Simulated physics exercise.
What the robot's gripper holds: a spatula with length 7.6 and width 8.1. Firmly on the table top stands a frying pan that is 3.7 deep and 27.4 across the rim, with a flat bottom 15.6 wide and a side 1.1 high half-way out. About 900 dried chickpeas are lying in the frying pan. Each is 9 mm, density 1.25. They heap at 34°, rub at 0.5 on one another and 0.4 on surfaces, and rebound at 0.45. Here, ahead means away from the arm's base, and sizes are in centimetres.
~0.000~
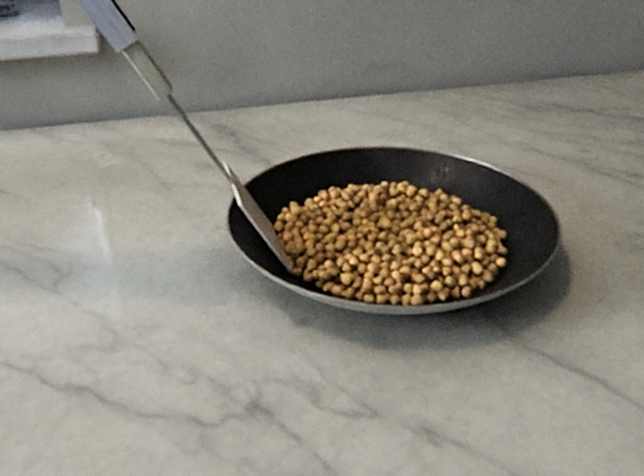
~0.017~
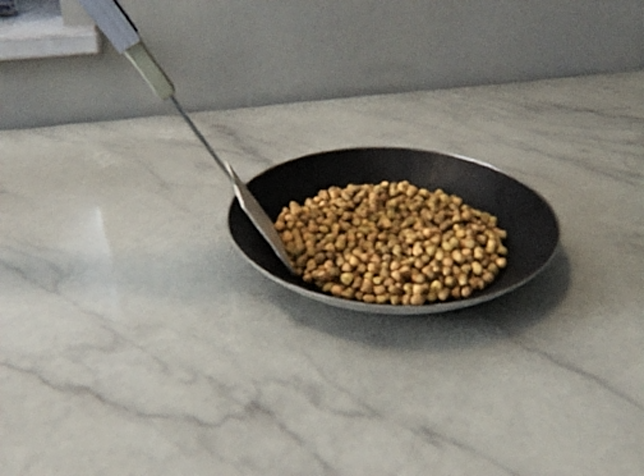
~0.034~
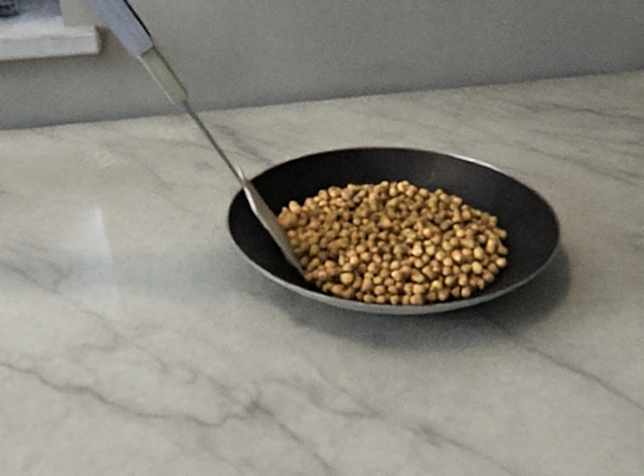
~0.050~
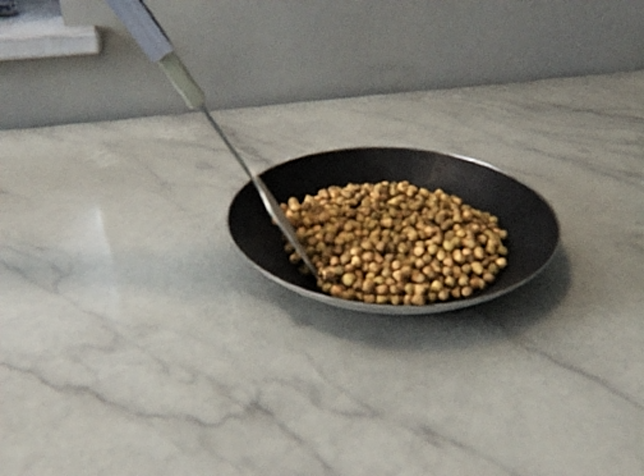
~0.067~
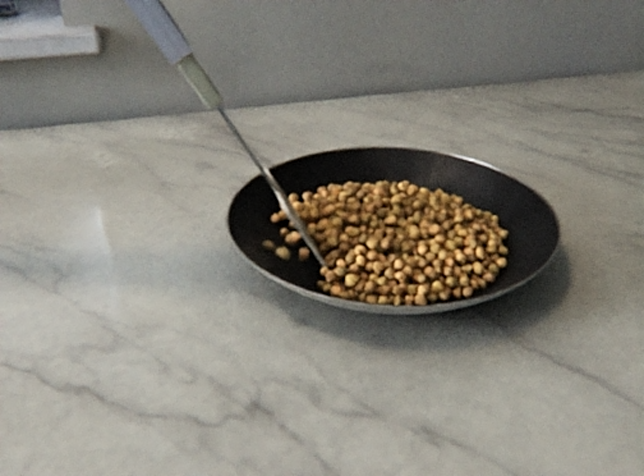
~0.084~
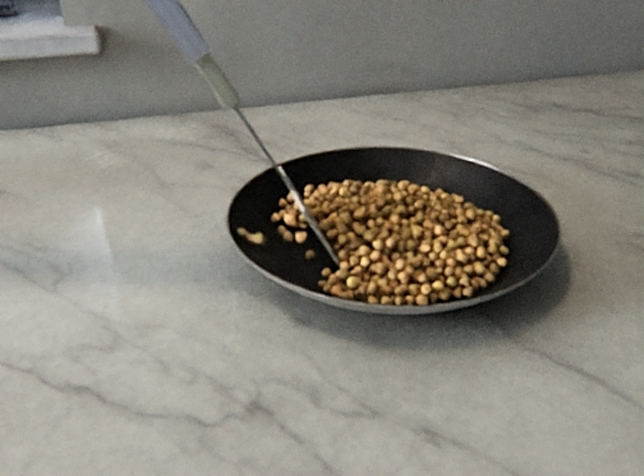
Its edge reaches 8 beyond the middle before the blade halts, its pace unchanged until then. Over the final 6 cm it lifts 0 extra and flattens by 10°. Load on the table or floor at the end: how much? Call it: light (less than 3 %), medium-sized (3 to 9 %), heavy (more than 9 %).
It comes out heavy.
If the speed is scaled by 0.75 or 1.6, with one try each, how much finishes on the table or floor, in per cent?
Around 5 per cent, then around 20 per cent, would end on the table or floor.
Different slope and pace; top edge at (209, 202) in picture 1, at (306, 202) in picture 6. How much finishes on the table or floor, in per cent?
Roughly 10 percent ends up there.
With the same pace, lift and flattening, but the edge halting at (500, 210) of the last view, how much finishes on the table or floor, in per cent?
Around 35 percent.
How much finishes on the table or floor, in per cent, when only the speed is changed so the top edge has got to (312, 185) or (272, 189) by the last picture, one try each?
Estimates: Near 20 %, near 5 %.
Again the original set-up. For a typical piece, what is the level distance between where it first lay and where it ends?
Distance: Around 5 cm.
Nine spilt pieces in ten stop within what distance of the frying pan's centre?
It comes to about 30 cm.
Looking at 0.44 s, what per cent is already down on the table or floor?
It is near 10 percent.
After 0.15 s, sloping 61°, highest piece 9 above the table; 896 in the frying pan, 4 on the blade or in flight.
After 0.21 s, sloping 57°, highest piece 10 above the table; 895 in the frying pan, 5 on the blade or in flight.
After 0.44 s, sloping 51°, highest piece 5 above the table; 786 in the frying pan, 111 on the table or floor, 3 on the blade or in flight.
After 1.49 s, sloping 51°, highest piece 5 above the table; 783 in the frying pan, 117 on the table or floor.
In the end, 783 in the frying pan, 117 on the table or floor. That is 13 % on the table or floor.
